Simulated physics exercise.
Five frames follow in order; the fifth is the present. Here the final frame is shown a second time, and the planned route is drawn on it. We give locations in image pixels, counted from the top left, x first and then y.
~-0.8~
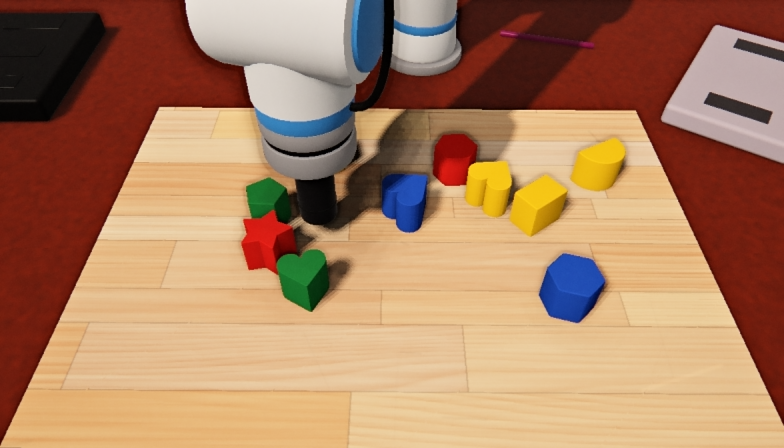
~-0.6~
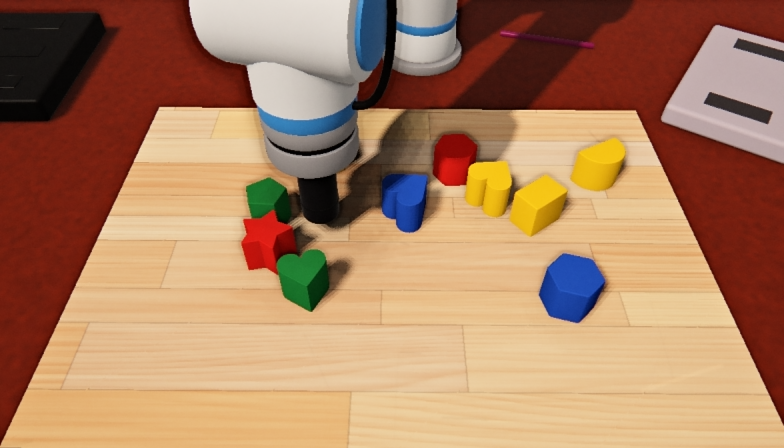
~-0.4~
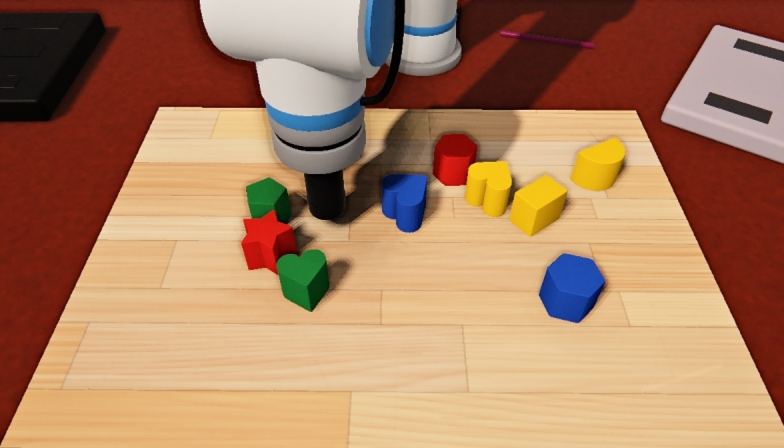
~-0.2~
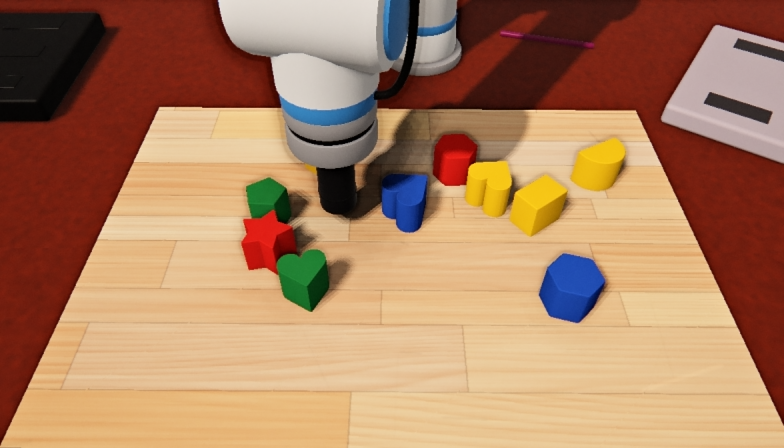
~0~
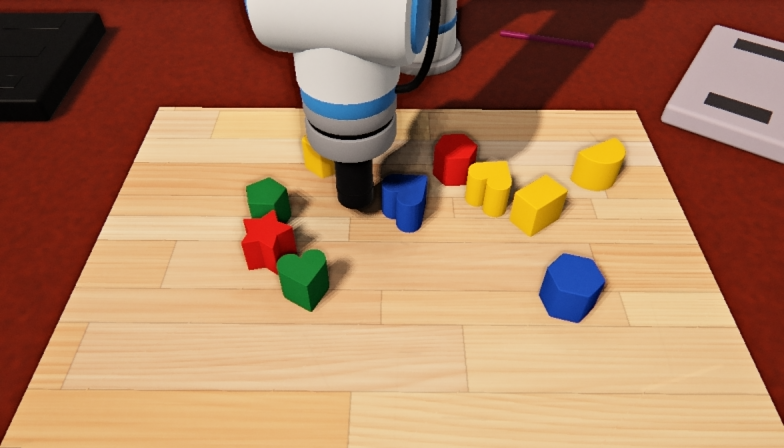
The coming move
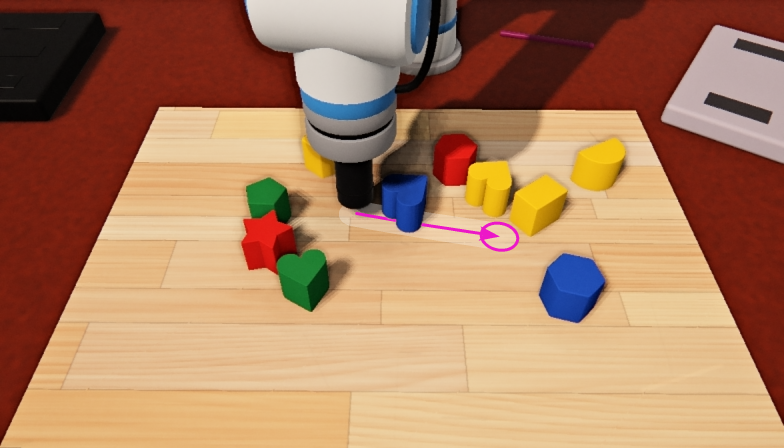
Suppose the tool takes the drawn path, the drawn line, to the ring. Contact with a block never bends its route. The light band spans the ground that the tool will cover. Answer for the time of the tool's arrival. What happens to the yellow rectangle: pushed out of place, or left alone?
It's moved.
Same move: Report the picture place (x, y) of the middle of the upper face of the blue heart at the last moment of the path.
It is going to be at (537, 189).
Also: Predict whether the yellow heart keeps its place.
Its place changes.
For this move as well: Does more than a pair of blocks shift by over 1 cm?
Yes
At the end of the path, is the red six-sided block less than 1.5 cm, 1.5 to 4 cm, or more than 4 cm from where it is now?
Shift: Under 1.5 cm.
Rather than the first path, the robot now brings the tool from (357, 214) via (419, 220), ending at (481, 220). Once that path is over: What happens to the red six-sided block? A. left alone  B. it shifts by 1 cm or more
I choose A.
The drawn path runs from (357, 214) directly to (499, 236).
The first path, step by step. One third of the way, tool (404, 206); blue heart (447, 190).
Two thirds of the way, tool (453, 214); blue heart (496, 193), turned 20° anticlockwise; yellow heart (508, 170), turned 25° anticlockwise.
At the end, tool (503, 221); blue heart (537, 189), turned 60° anticlockwise; red six-sided block not moved; yellow heart (521, 164), turned 65° anticlockwise; yellow rectangle (581, 183), turned 25° clockwise.
